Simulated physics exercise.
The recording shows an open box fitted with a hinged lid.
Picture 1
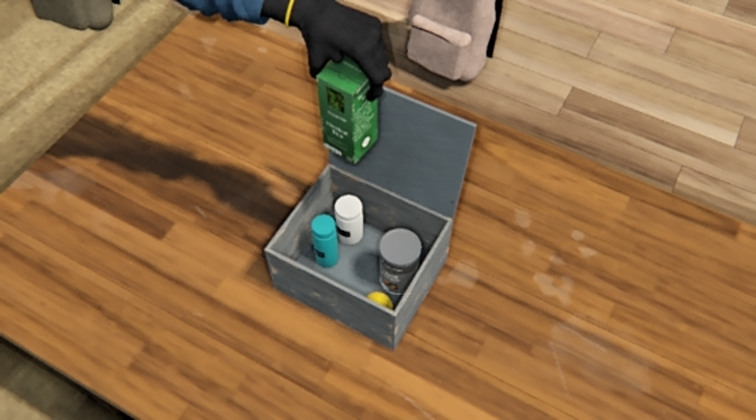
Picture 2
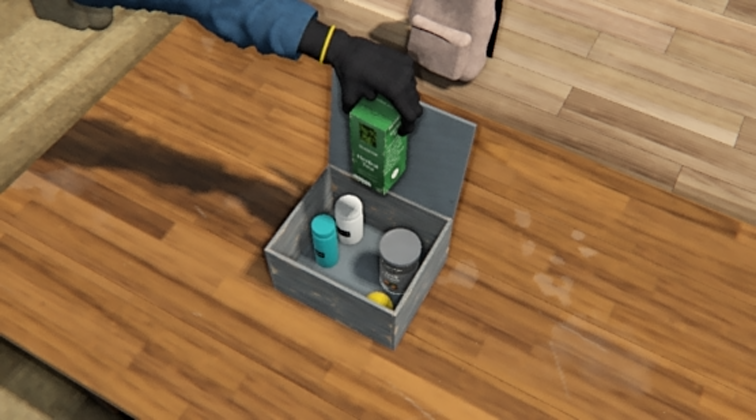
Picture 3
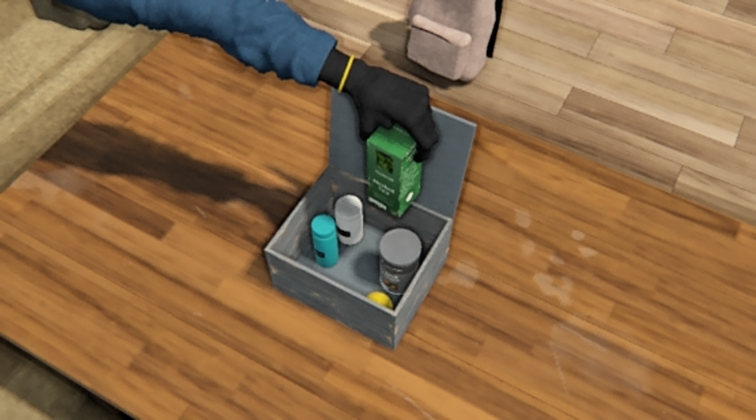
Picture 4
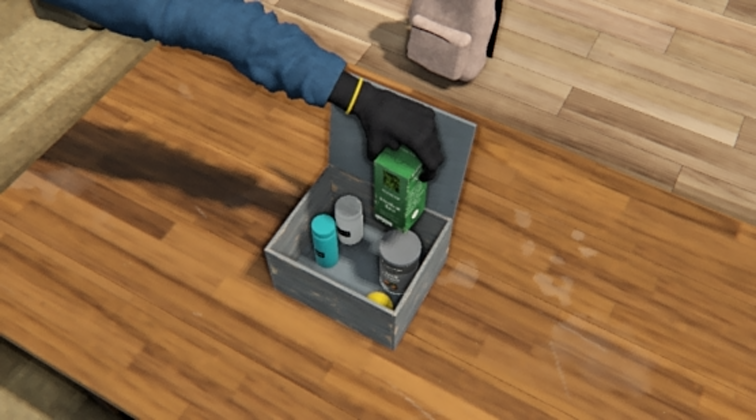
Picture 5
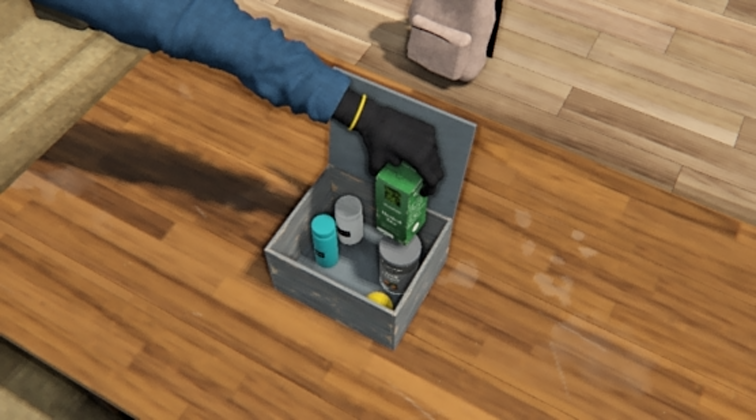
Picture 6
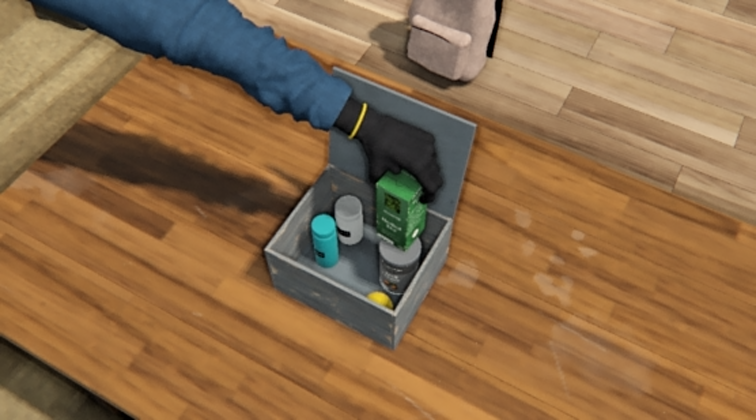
A black-gloved hand lowers a green carton into an open grey box holding containers.
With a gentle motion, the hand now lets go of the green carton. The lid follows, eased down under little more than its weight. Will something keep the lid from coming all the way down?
Yes, it stays propped open.
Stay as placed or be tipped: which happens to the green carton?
Looking at the last picture, it sits at an angle.
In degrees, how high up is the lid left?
Near 30°.
Then, 1.70 s later than the last frame, lid 77° above the rim; green carton tilted by 4° near (400, 209).
Then, 2.30 s later than the last frame, lid 49° above the rim; green carton tilted by 37° near (384, 229).
When it is over, lid 29° above the rim; lying over in the box, green carton; the other 4 as before. End places, in pixels of the last picture, green carton near (365, 264).
